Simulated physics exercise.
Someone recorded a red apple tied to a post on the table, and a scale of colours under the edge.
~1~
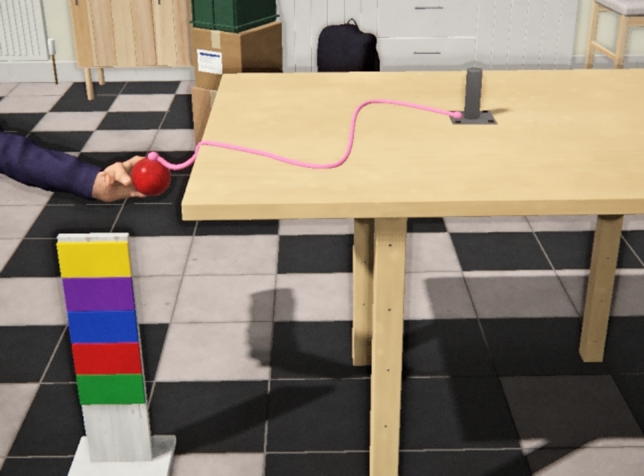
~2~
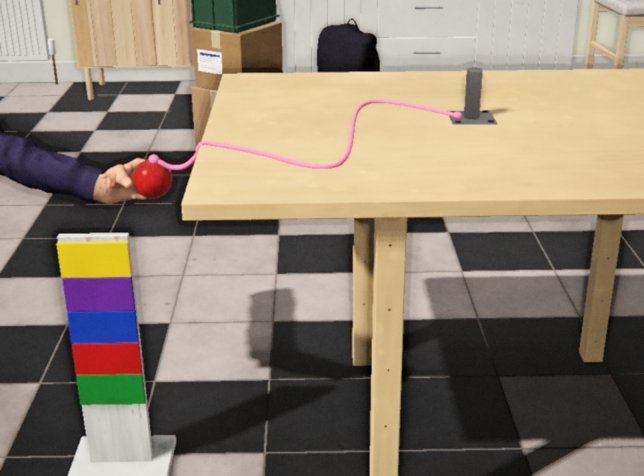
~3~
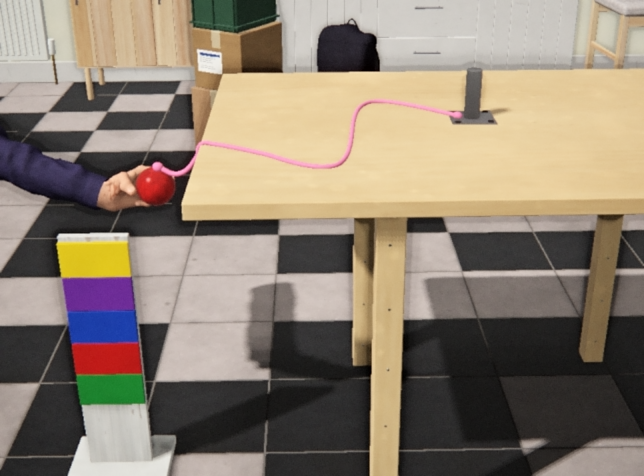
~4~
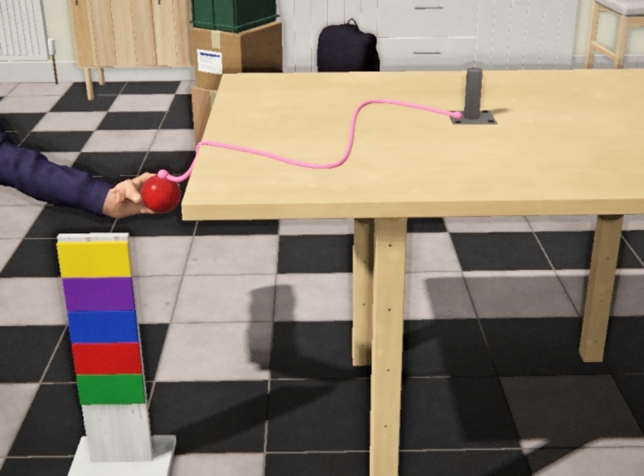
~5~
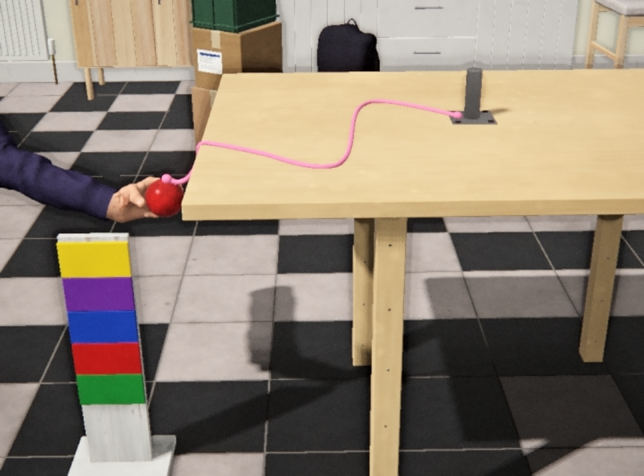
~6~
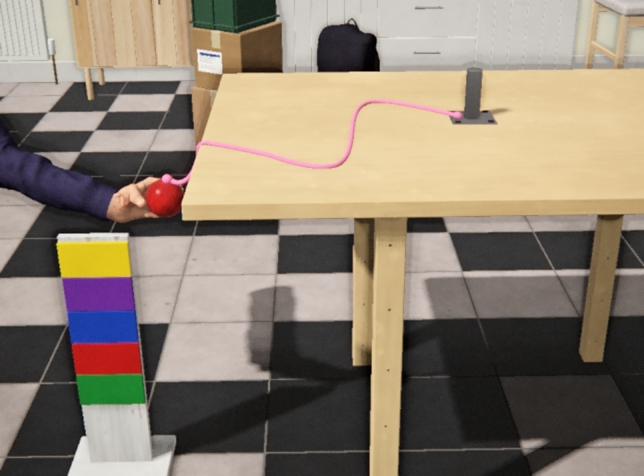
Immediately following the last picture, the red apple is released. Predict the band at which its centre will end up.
I predict the green band.
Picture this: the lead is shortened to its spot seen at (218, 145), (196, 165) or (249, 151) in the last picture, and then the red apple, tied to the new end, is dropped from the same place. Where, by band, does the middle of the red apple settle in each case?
Going cut by cut, you'd get blue, then red, then purple.
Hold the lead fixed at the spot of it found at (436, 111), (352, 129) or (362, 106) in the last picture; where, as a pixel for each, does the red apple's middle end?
First try around (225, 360), second around (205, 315), third around (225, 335).
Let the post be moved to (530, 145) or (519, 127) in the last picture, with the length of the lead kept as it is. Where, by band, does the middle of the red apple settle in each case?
Answer, in order: Red, red.
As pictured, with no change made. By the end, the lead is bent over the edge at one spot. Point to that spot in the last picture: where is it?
It lies at about (349, 149).
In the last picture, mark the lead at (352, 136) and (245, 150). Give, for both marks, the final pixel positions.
(239, 126) and (219, 263), roughly.
A little later, apple near (220, 351); level with red.
Next, apple near (223, 360); level with green.
When it is over, apple near (226, 367); level with green. The green one.
